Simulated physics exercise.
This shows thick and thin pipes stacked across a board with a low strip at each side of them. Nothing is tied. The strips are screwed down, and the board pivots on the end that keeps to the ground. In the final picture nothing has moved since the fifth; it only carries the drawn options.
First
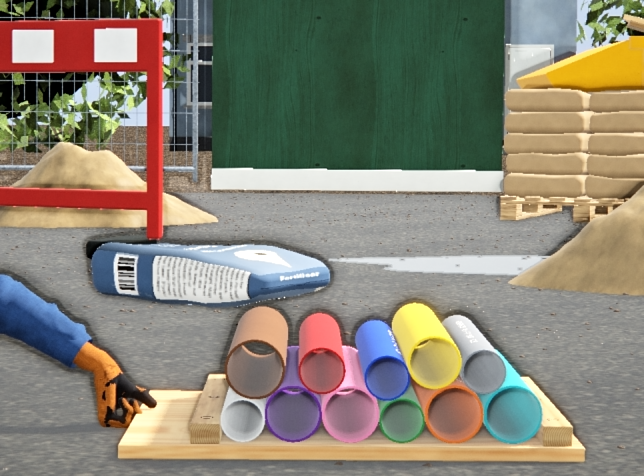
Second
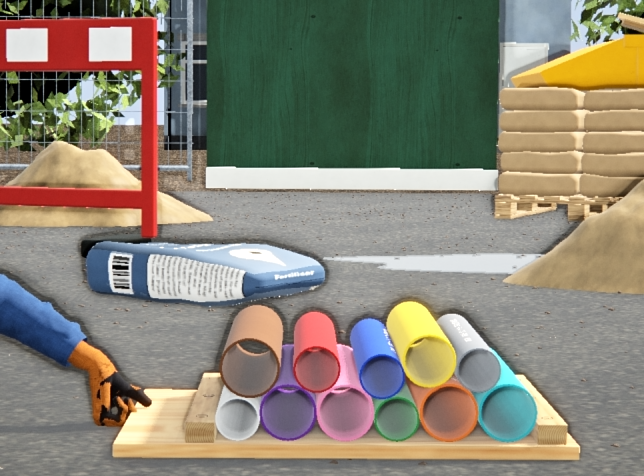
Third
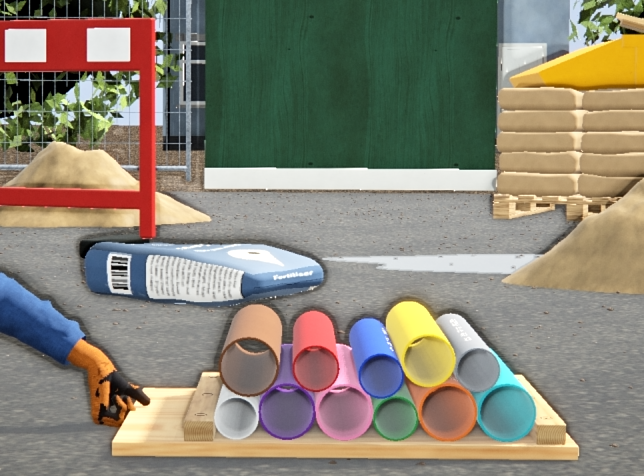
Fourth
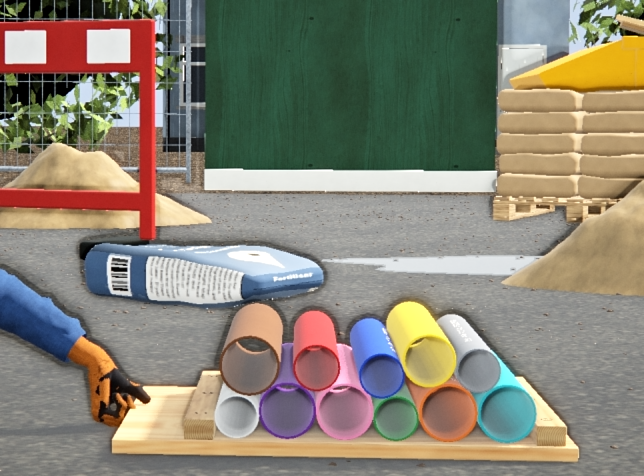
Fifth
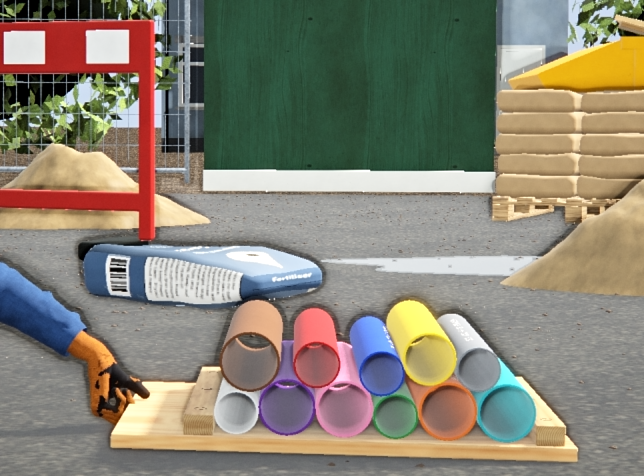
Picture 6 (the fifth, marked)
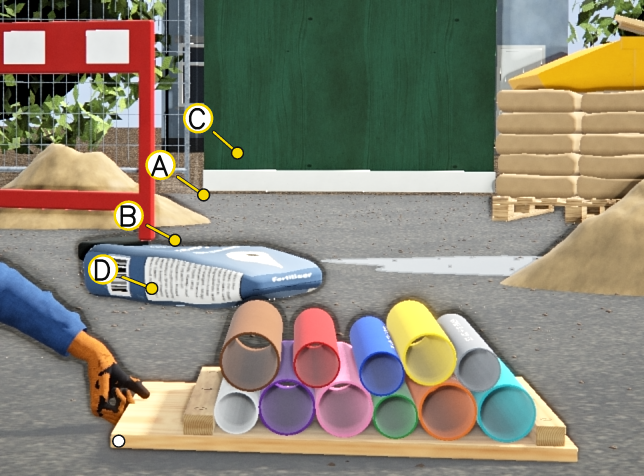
A paved work yard with a green panel, a red barrier and sandy heaps is seen from the front at a low height. In the foreground, a blue-sleeved arm in an orange glove reaches from the left to a wooden board holding two rows of colourful pipes, a blue-and-white bag behind. The view shifts very slightly at first, then the board's left end edges up barely as the hand stays beside it.
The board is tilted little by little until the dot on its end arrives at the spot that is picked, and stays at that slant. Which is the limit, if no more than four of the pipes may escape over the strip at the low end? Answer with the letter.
It can be raised to A.
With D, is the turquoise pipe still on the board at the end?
The turquoise pipe: Yes.
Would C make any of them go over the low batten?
At C: Yes.
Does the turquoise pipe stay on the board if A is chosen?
Yes.
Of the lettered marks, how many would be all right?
Three of them.
On the marked copy, A at (203, 195); B at (175, 240); C at (237, 153); D at (152, 288); the white dot at (119, 441).
Following A. Soon after the start, board at 20°.
Later, board at 34°.
In the end, board at 34°, four over the low batten (red, blue, yellow, grey).
As for the rest, B none over the low batten; C five over the low batten; D none over the low batten.
